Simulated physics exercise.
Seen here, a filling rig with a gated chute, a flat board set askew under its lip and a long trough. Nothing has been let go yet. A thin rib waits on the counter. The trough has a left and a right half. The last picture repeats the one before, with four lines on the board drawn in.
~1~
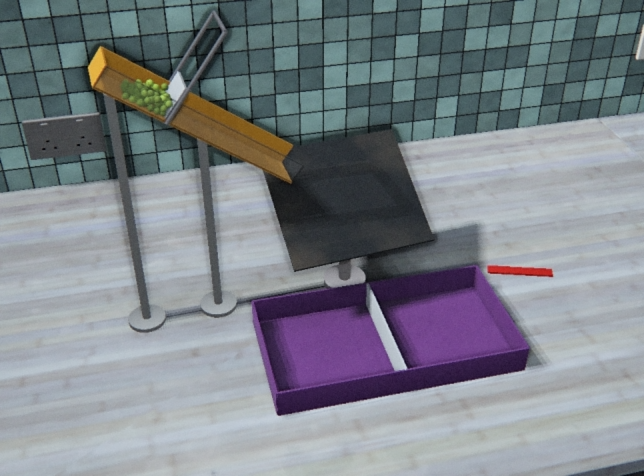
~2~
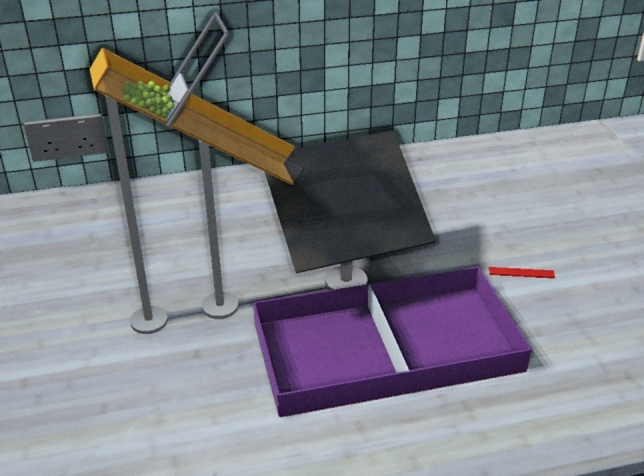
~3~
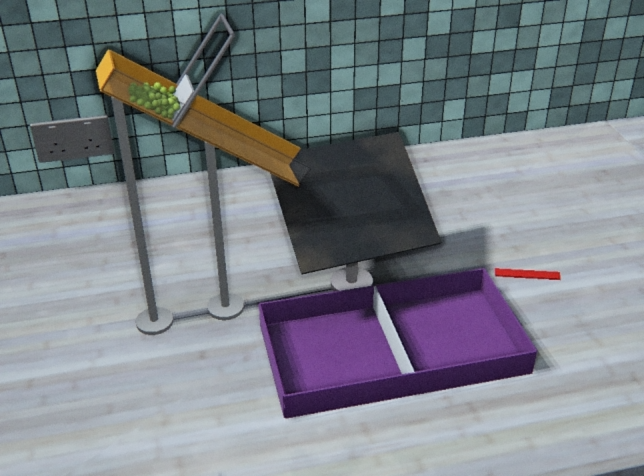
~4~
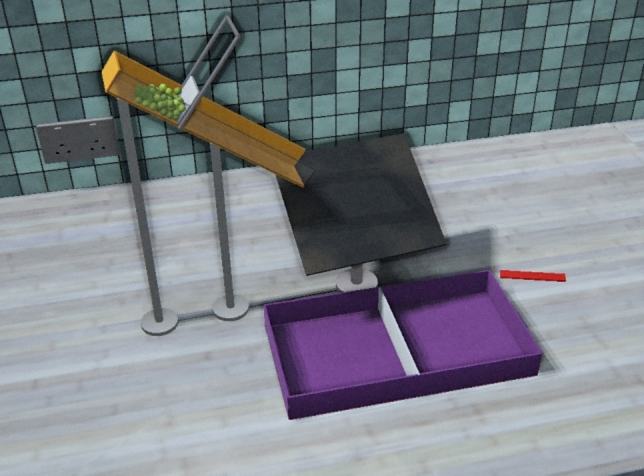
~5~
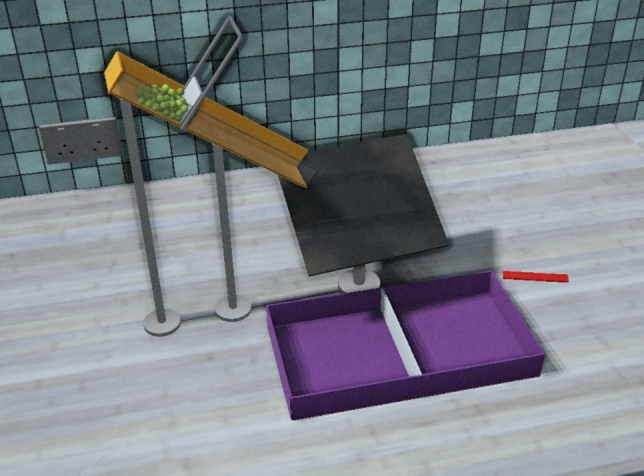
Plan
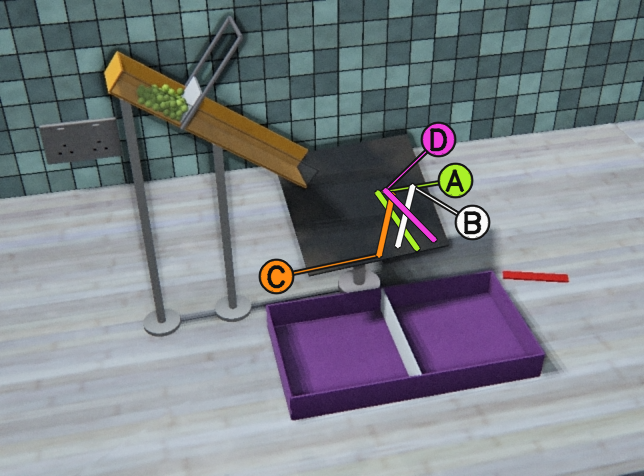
On a pale wooden counter by green tiles, small green balls sat behind a closed gate in a sloping orange chute above a tilted black board and a divided purple tray, and everything barely shifted in view.
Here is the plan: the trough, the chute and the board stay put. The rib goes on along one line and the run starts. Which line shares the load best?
It is B.
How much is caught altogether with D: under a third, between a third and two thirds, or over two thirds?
It is over two thirds.
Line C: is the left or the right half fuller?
The left half.
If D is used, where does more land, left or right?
Right.
On the marked copy, line A from (377, 192) to (417, 248); line B from (412, 186) to (397, 245); line C from (392, 194) to (379, 255); line D from (385, 190) to (433, 239).
For line A, of what is caught, a small share in the left half, all but a few in the right.
For line B, of what is caught, close to two thirds in the left half, close to a third in the right.
For line C, of what is caught, all but a few in the left half, a small share in the right.
For line D, of what is caught, a small share in the left half, all but a few in the right.
